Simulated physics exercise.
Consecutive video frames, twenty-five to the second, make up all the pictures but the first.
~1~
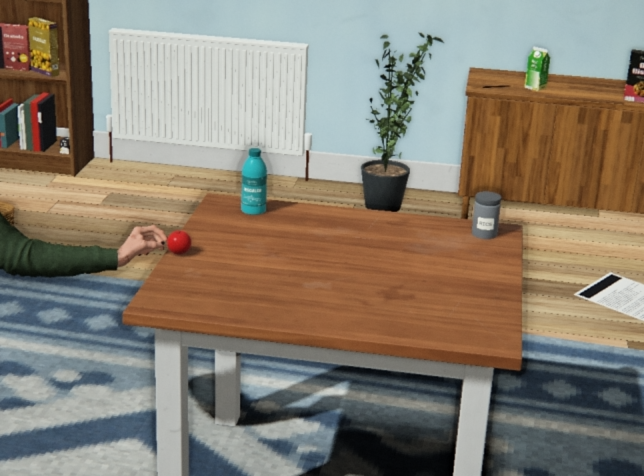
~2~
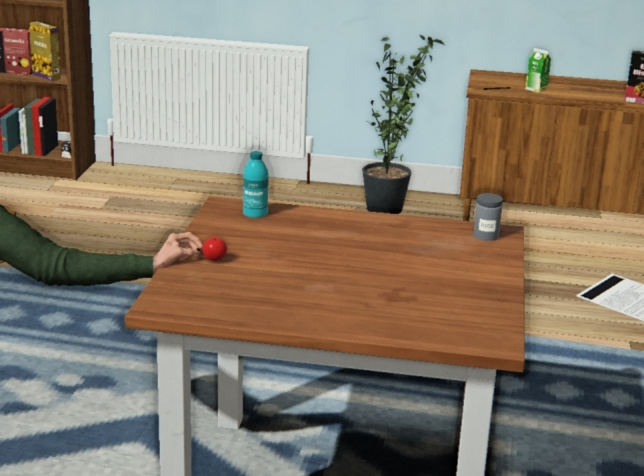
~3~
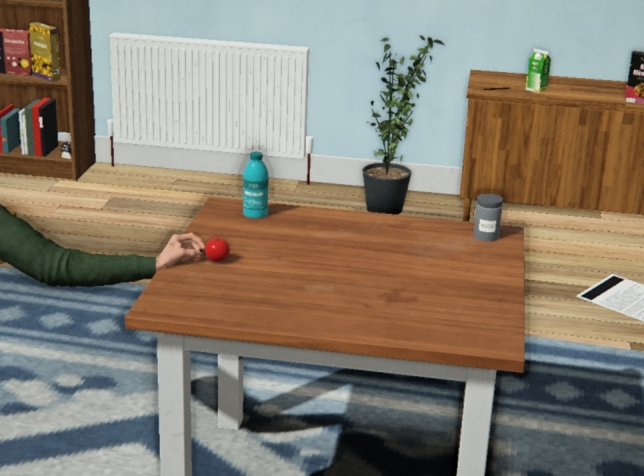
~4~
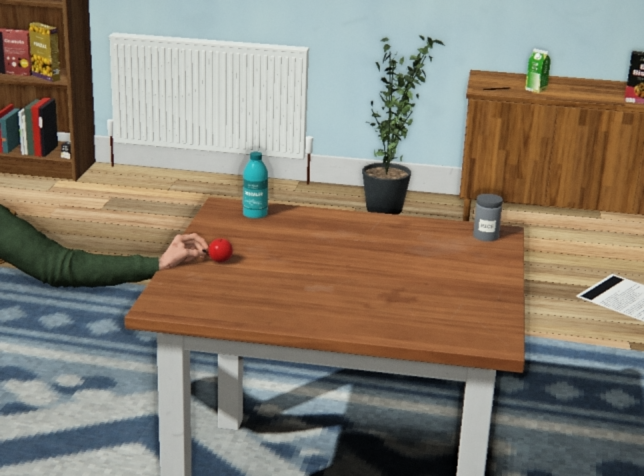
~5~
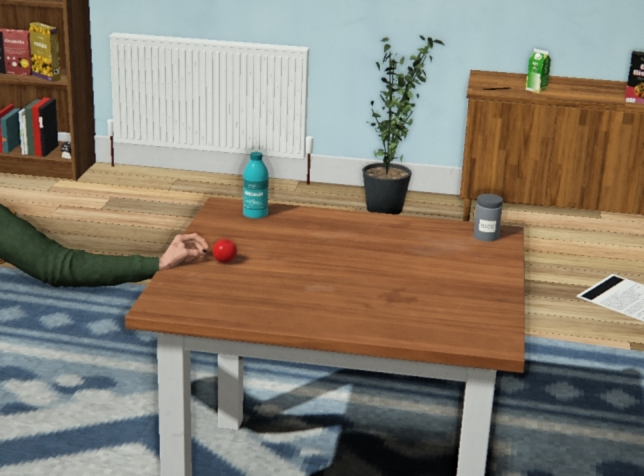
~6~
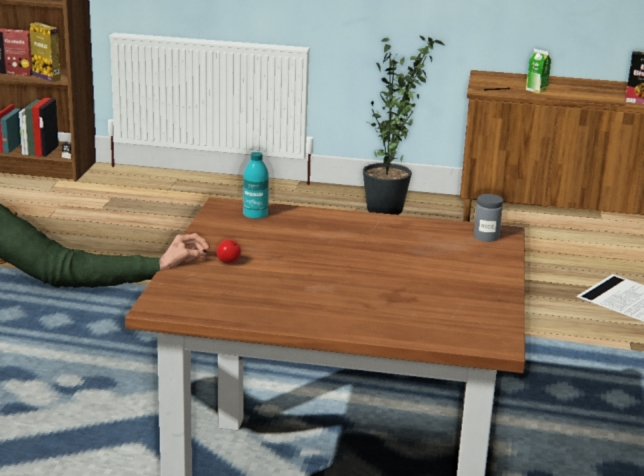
In a living room, a hand pushes a red apple slowly rightward across a wooden table.
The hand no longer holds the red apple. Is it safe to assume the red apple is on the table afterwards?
Yes. It ends up on the table.
Then, 0.30 s on from there, red apple shifted about its own width near (254, 254).
Then, 0.80 s on from there, red apple shifted well along near (285, 257).
In the end, moved from the start, red apple. At the end, from the last picture's camera, red apple near (304, 259).
